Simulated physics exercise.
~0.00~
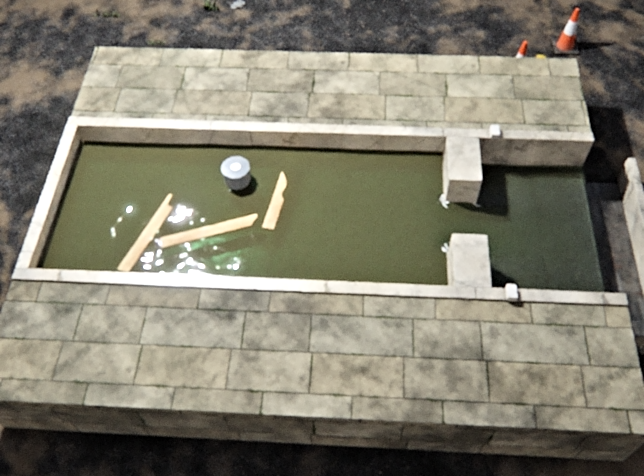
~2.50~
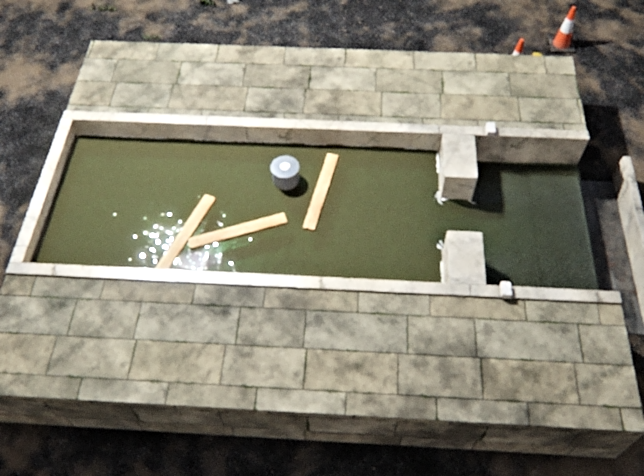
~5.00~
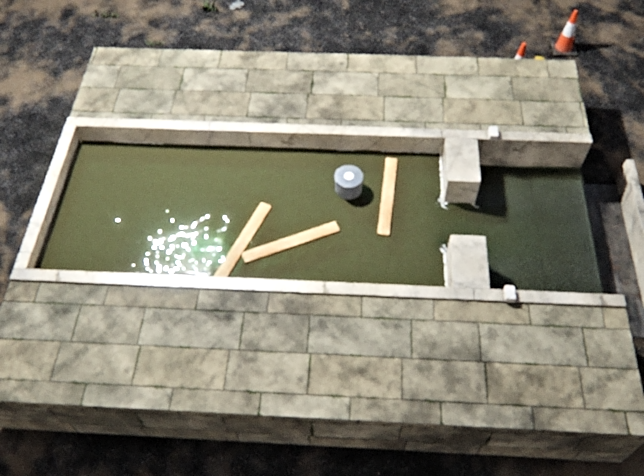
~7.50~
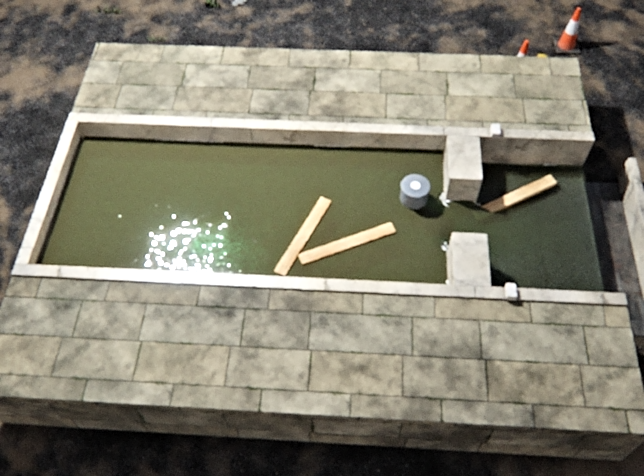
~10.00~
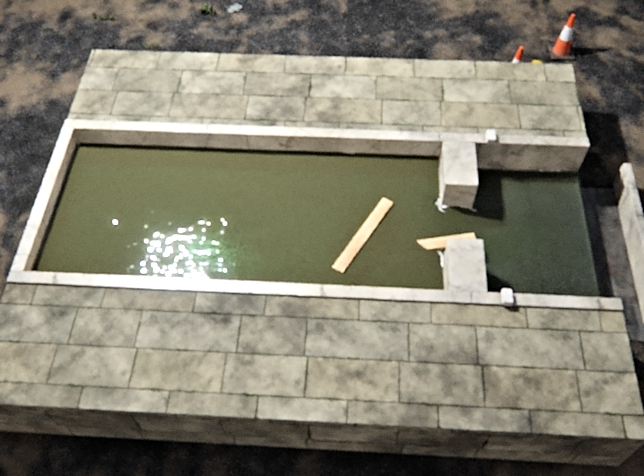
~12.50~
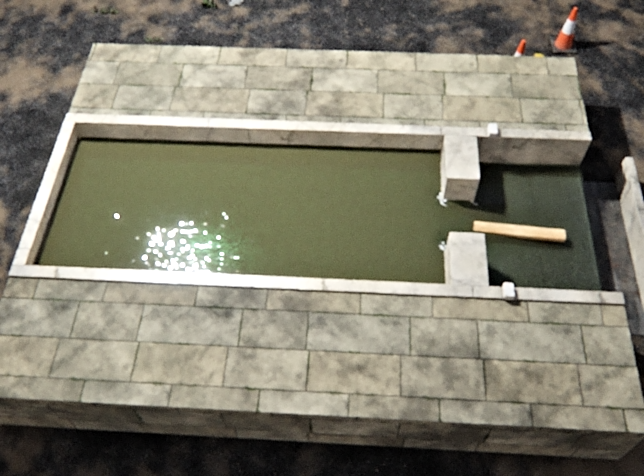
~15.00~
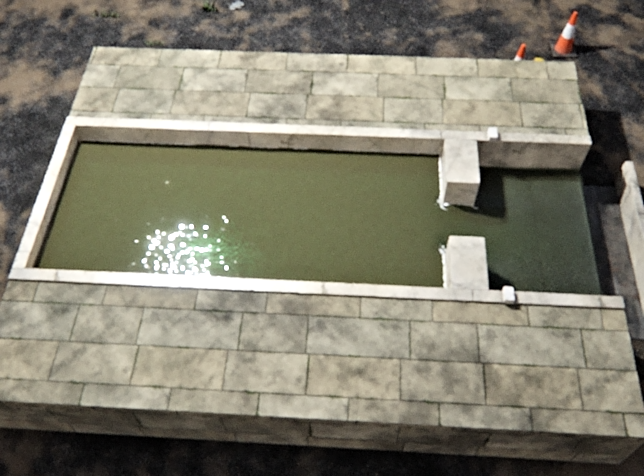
At the start, a small grey tub and three wooden planks float near the left side of a greenish channel set between pale stone slabs, seen from above. All of them drift steadily to the right, toward a gap between two blocks. The upright plank leads and passes through the gap first, turning as it goes, with the tub close behind. With the tub gone from view, another plank reaches the lower block, and the last one trails behind it. That last plank then slips through the gap as well, and finally the water lies empty.
